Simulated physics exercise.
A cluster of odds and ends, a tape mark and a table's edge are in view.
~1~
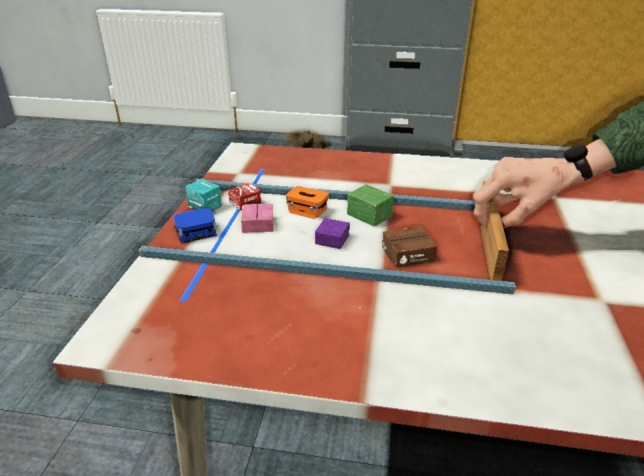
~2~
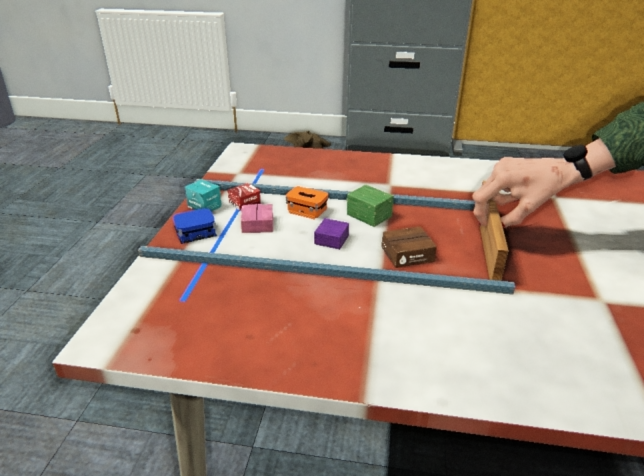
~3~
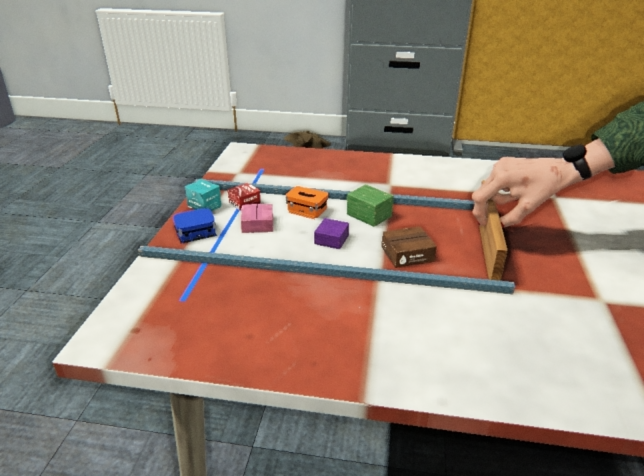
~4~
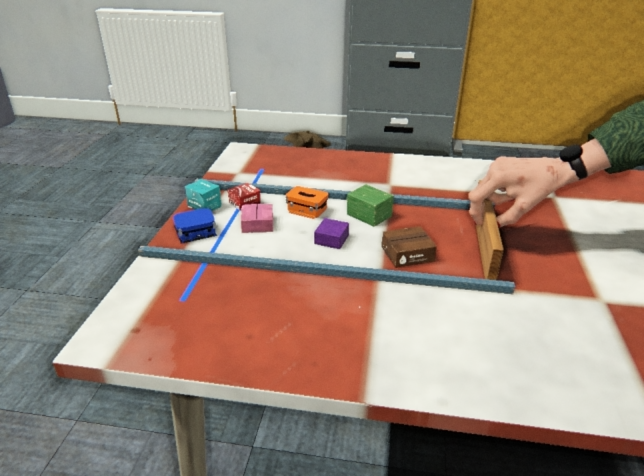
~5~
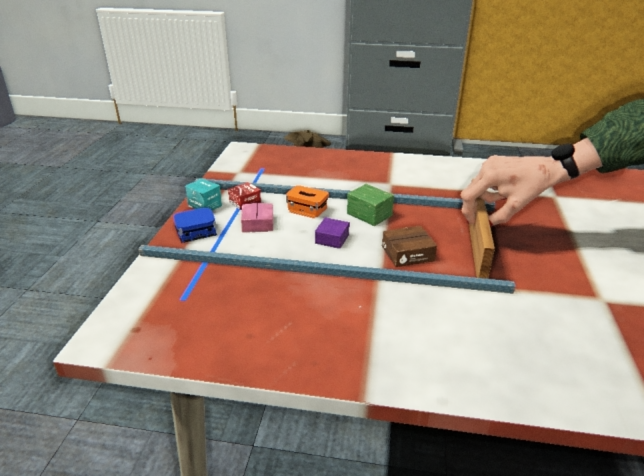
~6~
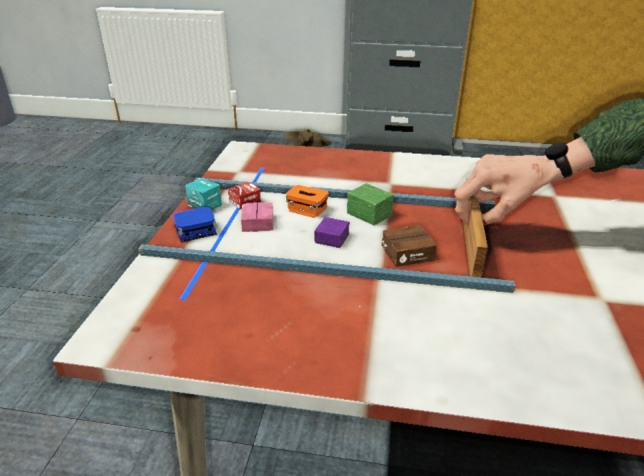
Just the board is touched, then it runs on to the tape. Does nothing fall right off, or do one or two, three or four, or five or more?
Three or four fall off.
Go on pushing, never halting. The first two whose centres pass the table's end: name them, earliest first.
It would be the turquoise box and after it the red box.
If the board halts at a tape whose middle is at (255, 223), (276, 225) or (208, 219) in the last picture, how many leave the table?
It would be 1, then 0, then 6.
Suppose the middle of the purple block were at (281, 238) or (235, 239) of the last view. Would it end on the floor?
Result for the purple block: Place one, it remains there; place two, it remains there.
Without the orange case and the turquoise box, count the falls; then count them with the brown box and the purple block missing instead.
The count is 1 in the first case and 2 in the second.
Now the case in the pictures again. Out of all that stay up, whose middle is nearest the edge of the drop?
It's the orange case that is foremost.
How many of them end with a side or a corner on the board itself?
It ends up touching 2.
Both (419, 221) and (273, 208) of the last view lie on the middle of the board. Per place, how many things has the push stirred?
First position 1; second position 8.
A little later, none off yet; turquoise box at rest near (204, 195); blue case at rest near (195, 225); red box at rest near (245, 195).
Next, none off yet; turquoise box at rest near (202, 196); blue case moving near (190, 225); red box shifted about its own width near (226, 193).
When it is over, the number that fall off is three or four; down, pink box, red box, blue case and turquoise box.
